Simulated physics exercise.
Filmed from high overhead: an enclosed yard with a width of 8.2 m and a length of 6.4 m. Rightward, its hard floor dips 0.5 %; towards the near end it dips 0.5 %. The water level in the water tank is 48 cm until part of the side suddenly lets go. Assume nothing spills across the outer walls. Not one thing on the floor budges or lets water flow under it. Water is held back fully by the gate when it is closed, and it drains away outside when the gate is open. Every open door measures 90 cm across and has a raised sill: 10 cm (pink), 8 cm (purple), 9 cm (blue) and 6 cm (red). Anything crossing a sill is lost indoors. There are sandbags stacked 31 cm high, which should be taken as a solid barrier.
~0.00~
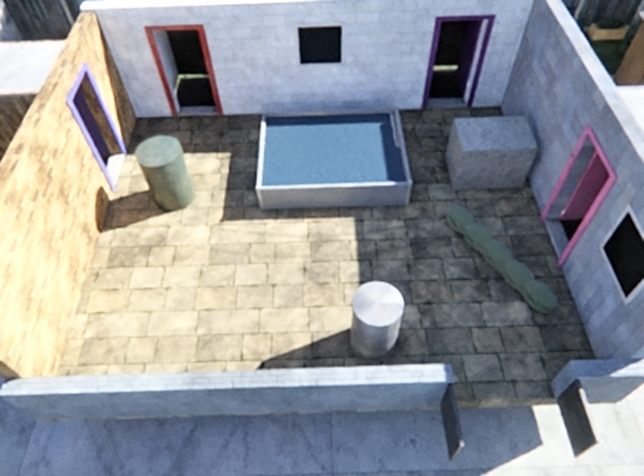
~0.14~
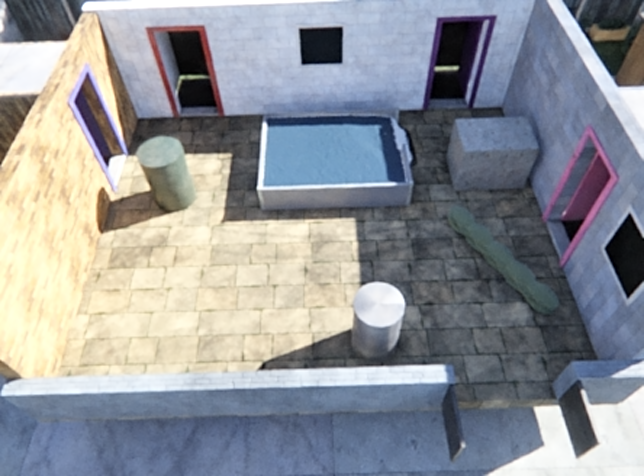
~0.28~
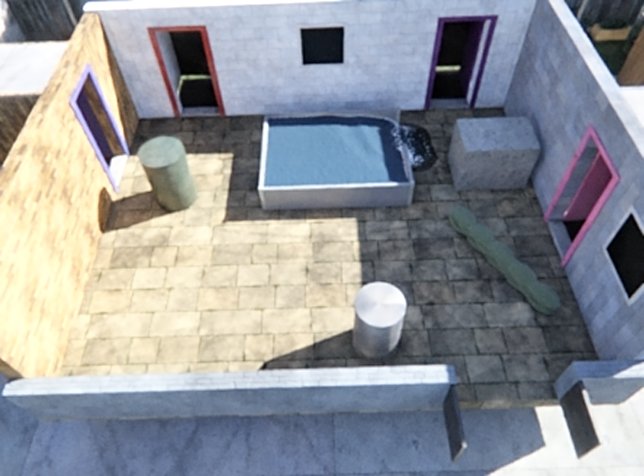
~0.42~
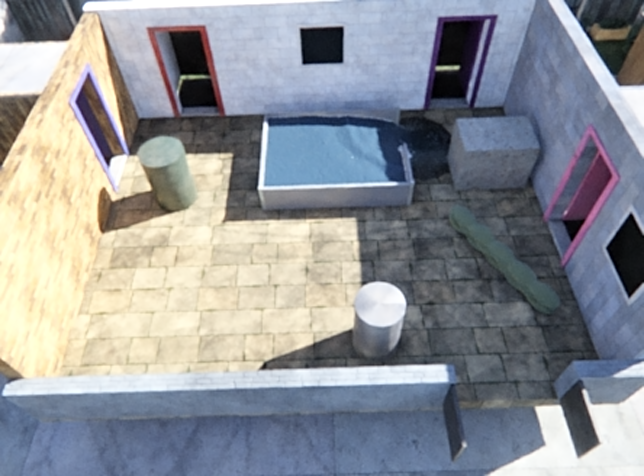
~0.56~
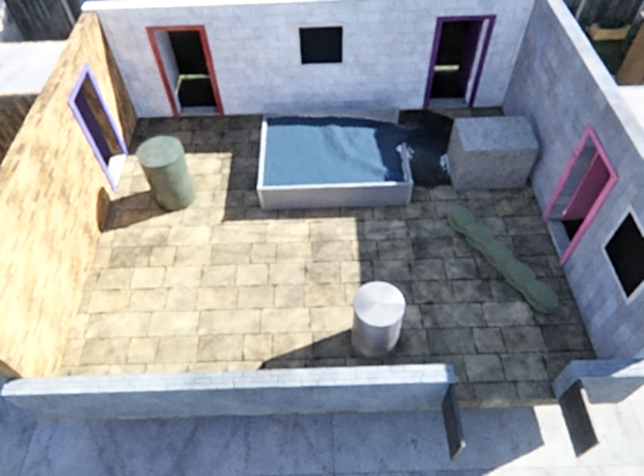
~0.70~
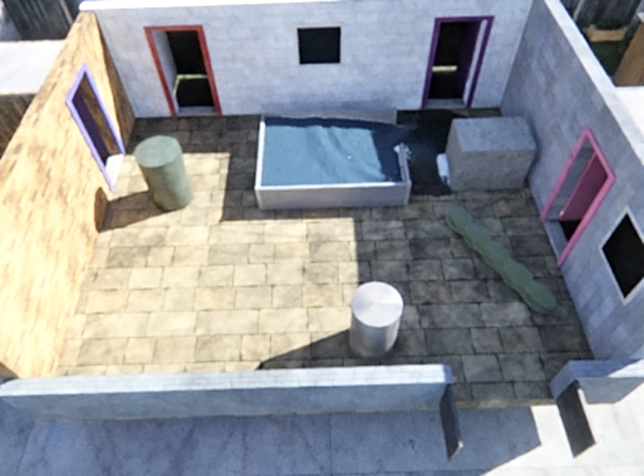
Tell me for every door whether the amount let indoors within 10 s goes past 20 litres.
At the end, the pink door lets in less than the cap; the purple door lets in more than the cap; the blue door lets in less than the cap; the red door lets in less than the cap.
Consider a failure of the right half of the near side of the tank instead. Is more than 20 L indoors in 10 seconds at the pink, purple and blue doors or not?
Then it goes pink fine, purple fine, blue fine.
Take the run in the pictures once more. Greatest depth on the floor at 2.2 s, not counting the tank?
About 38 cm.
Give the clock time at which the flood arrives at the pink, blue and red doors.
So pink at 2.0 s, blue at 8.5 s, and red at 6.5 s.
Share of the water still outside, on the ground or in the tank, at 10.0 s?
82 %.
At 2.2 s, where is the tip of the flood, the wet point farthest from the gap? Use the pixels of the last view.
Point: Roughly (546, 244).
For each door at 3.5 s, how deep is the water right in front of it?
You'd see pink at 4 cm, purple at 25 cm, blue at 0 cm and red at 0 cm.
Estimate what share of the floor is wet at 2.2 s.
I'd say around 15 %.
After 1.4 s water covers 10 % of the floor and is deepest (36 cm) near (496, 109); pink door not reached, purple door 16 cm at the sill, 0 L in, blue door not reached, red door not reached.
After 2.2 s water covers 15 % of the floor and is deepest (38 cm) near (508, 142); pink door 2 cm at the sill, 0 L in, purple door 16 cm at the sill, 22 L in, blue door not reached, red door not reached.
After 3.5 s water covers 20 % of the floor and is deepest (32 cm) near (461, 155); pink door 4 cm at the sill, 0 L in, purple door 25 cm at the sill, 114 L in, blue door not reached, red door not reached.
After 6.0 s water covers 35 % of the floor and is deepest (24 cm) near (498, 115); pink door 2 cm at the sill, 0 L in, purple door 21 cm at the sill, 304 L in, blue door not reached, red door not reached.
After 10.0 s water covers 60 % of the floor and is deepest (15 cm) near (495, 154); pink door 4 cm at the sill, 0 L in, purple door 14 cm at the sill, 450 L in, blue door 4 cm at the sill, 0 L in, red door 3 cm at the sill, 0 L in.
